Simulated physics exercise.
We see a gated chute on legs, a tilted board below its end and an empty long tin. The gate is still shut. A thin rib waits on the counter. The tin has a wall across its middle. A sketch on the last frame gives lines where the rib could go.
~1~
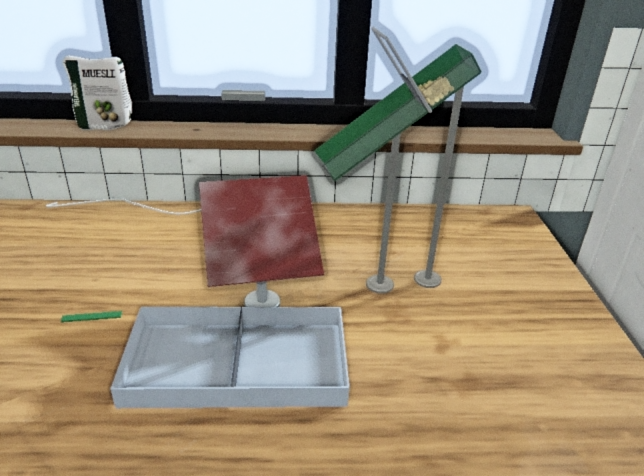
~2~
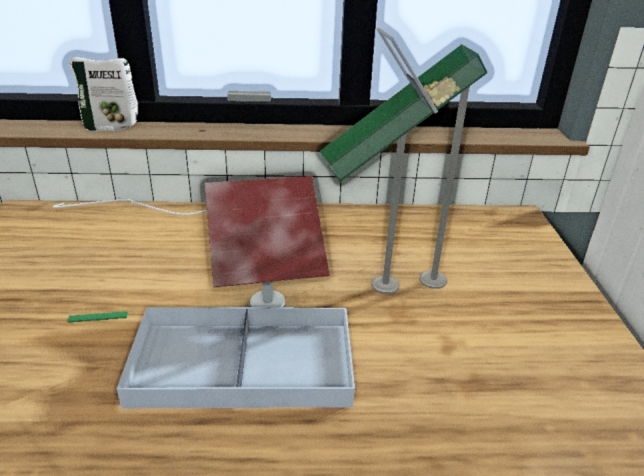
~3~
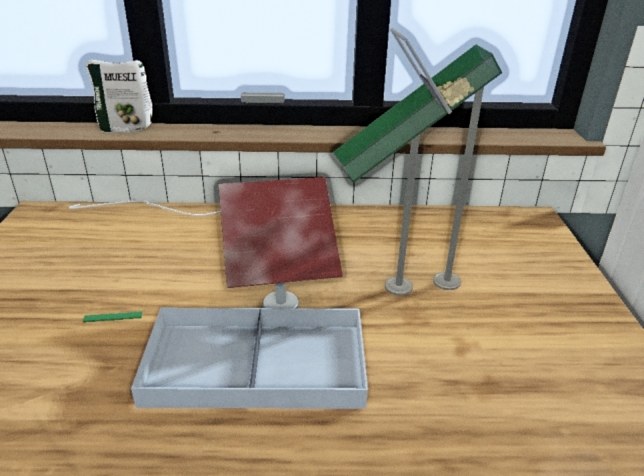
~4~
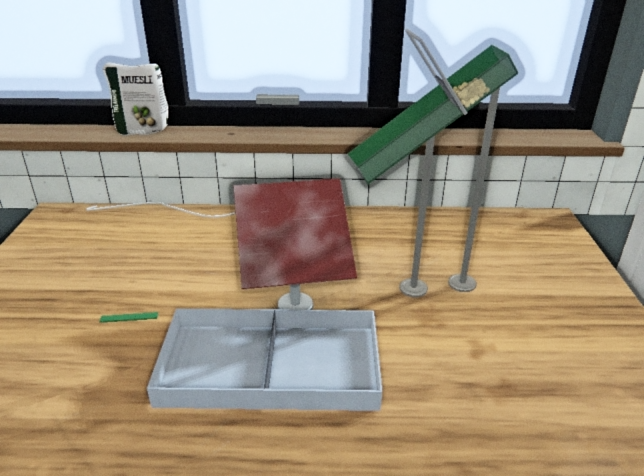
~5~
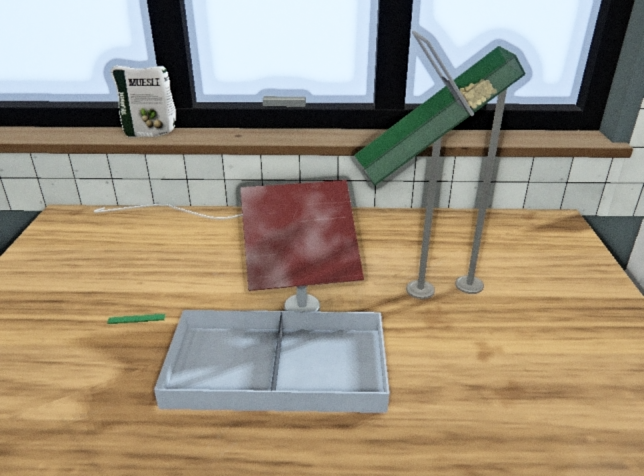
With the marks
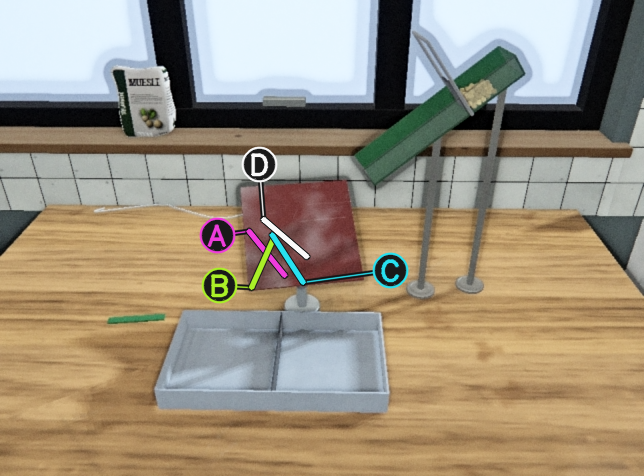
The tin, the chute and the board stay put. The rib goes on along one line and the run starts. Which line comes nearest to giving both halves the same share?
The best line is B.
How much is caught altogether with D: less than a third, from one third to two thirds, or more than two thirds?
It is more than two thirds.
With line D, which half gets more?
The right half.
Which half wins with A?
The right half.
On the marked copy, line A from (249, 231) to (284, 275); line B from (274, 235) to (251, 287); line C from (272, 234) to (303, 282); line D from (263, 219) to (306, 256).
With A, of what is caught, a small part in the left half, nearly all in the right.
With B, of what is caught, about two thirds in the left half, about a third in the right.
With C, of what is caught, a small part in the left half, nearly all in the right.
With D, of what is caught, a small part in the left half, nearly all in the right.
